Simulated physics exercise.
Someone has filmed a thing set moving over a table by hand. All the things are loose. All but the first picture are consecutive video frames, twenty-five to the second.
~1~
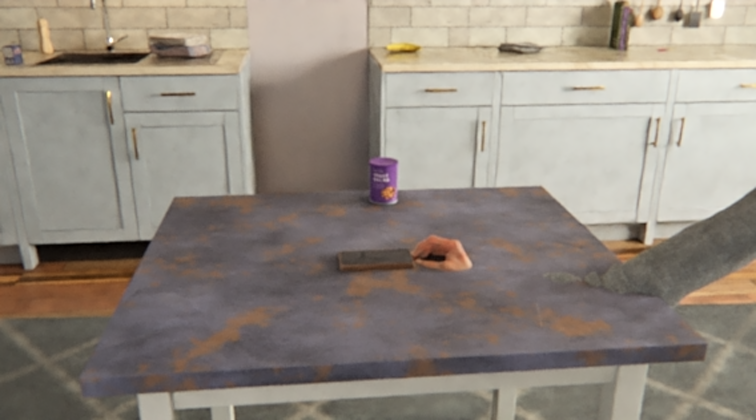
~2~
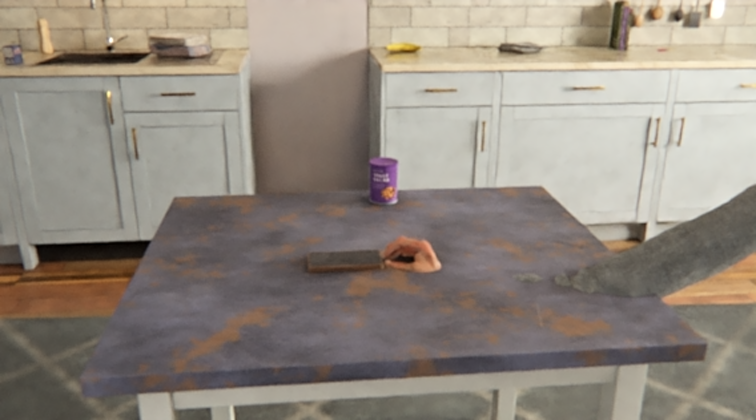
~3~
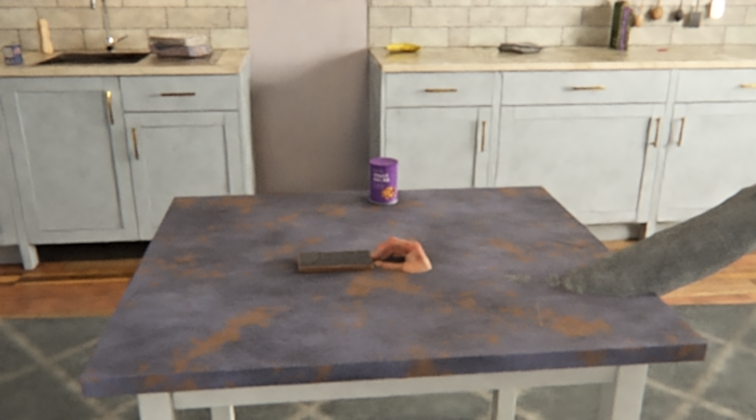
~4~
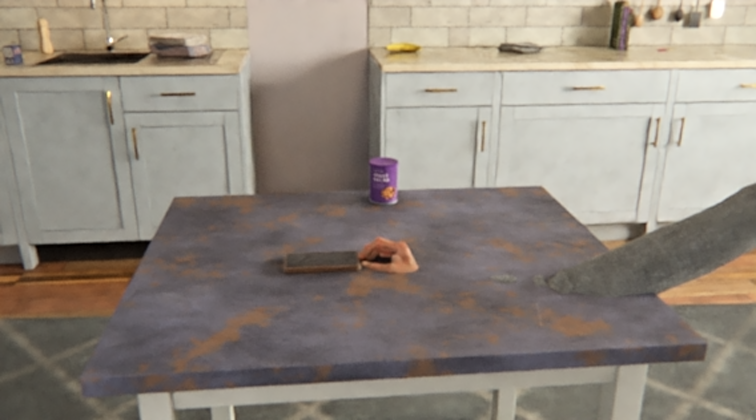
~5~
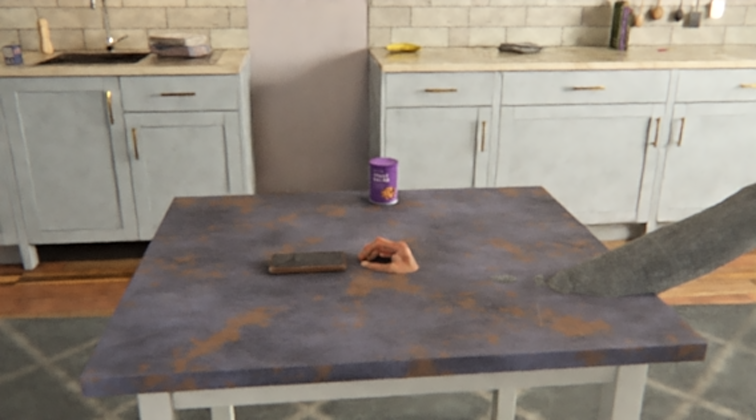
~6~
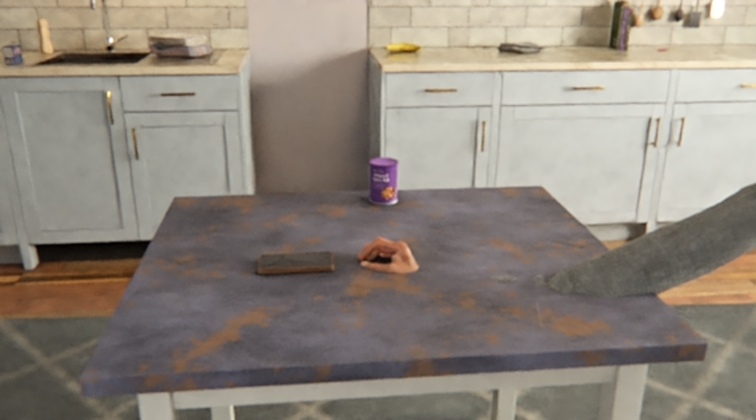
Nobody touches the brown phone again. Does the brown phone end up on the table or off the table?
The brown phone stays on the table.
Then, 0.24 s after the last picture, brown phone slid a little near (279, 263).
Then, 0.48 s after the last picture, brown phone resting near (279, 263).
At rest, moved from the start, brown phone. Seen from the same camera at the end, brown phone near (279, 263).
